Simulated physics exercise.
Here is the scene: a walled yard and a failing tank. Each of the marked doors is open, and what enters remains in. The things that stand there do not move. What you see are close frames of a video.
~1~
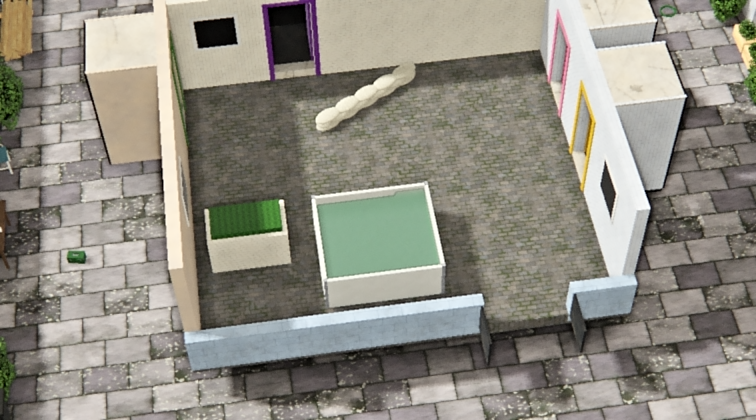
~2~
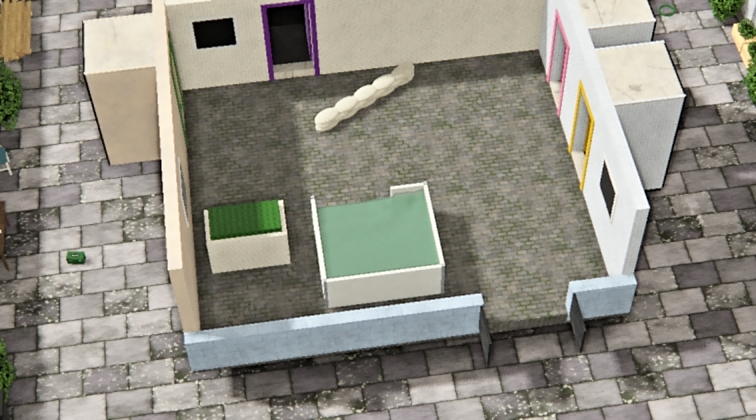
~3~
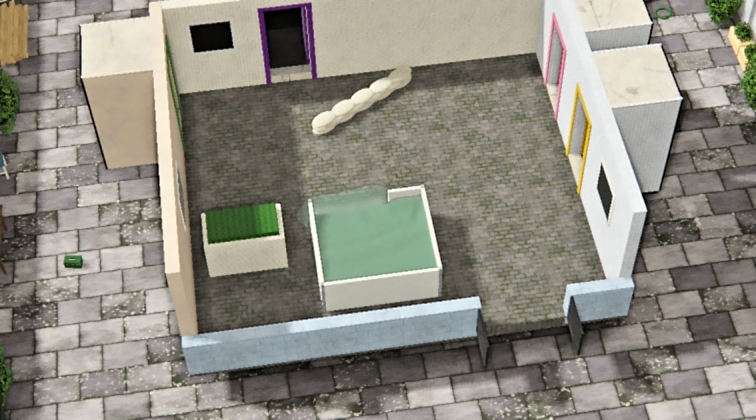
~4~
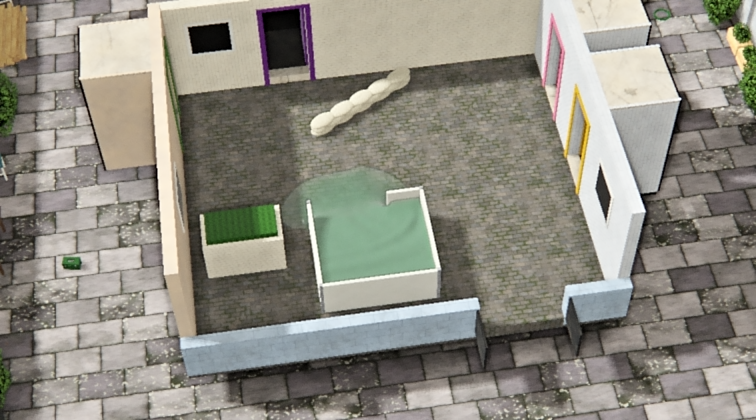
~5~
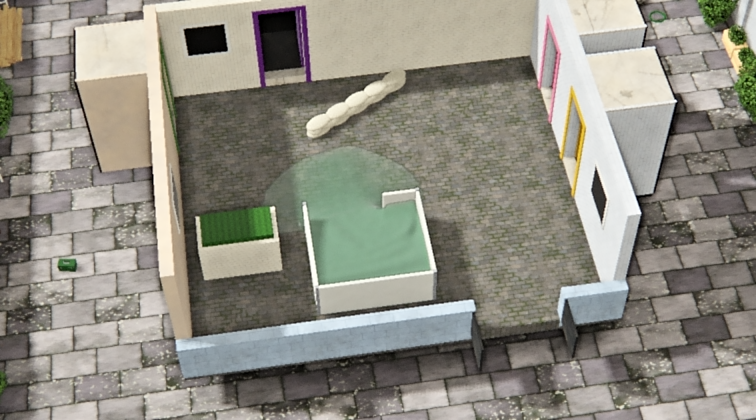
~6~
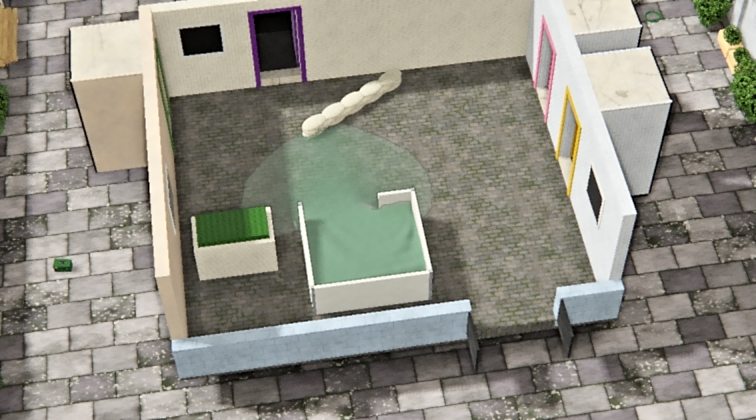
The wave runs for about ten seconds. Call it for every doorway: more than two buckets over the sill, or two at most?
My call: The purple door two at most; the green door two at most; the yellow door two at most; the pink door more than two.
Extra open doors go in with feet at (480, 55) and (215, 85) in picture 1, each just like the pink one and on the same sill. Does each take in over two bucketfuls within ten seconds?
Result - first door gets past the limit, second door gets past the limit.
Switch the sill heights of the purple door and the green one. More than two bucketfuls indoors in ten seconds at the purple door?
After the swap, purple ends up short.
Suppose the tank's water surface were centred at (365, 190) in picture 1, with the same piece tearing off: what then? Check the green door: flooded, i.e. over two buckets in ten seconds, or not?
I'd say the green door remains below.
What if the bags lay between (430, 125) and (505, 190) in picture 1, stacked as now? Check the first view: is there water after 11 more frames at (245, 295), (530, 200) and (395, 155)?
Sequence check: Left alone / left alone / soaked through.
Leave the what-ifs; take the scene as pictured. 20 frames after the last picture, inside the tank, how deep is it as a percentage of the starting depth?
I'd say some 28 %.
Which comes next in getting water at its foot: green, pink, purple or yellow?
It's the purple-painted one.
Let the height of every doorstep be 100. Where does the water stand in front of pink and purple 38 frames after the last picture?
About 230 %, then 60 %.
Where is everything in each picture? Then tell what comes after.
The water tank at (377, 233) is whole and still, in the first frame.
Water pours out on the water tank's far side and has run to a hidden place, in the second frame.
Water pours out on the water tank's far side and has run to (389, 193), in the third frame.
Water pours out on the water tank's far side and has run to (366, 170), in the fourth frame.
Water pours out on the water tank's far side and has run to (352, 149), in the fifth frame.
The front is at (343, 126), out from the gap on the water tank's far side, in the sixth frame.
A moment on, water covers 35 % of the floor; the purple door wet at the sill, nothing in, the green door not reached, the yellow door not reached, the pink door not reached.
Next, water covers 40 % of the floor; the purple door under two buckets in, the green door wet at the sill, nothing in, the yellow door not reached, the pink door not reached.
Then, water covers 50 % of the floor; the purple door under two buckets in, the green door wet at the sill, nothing in, the yellow door not reached, the pink door under two buckets in.
Later, water covers 75 % of the floor; the purple door under two buckets in, the green door under two buckets in, the yellow door wet at the sill, nothing in, the pink door far over two buckets in.
In the end, water covers 95 % of the floor; the purple door under two buckets in, the green door under two buckets in, the yellow door wet at the sill, nothing in, the pink door far over two buckets in.
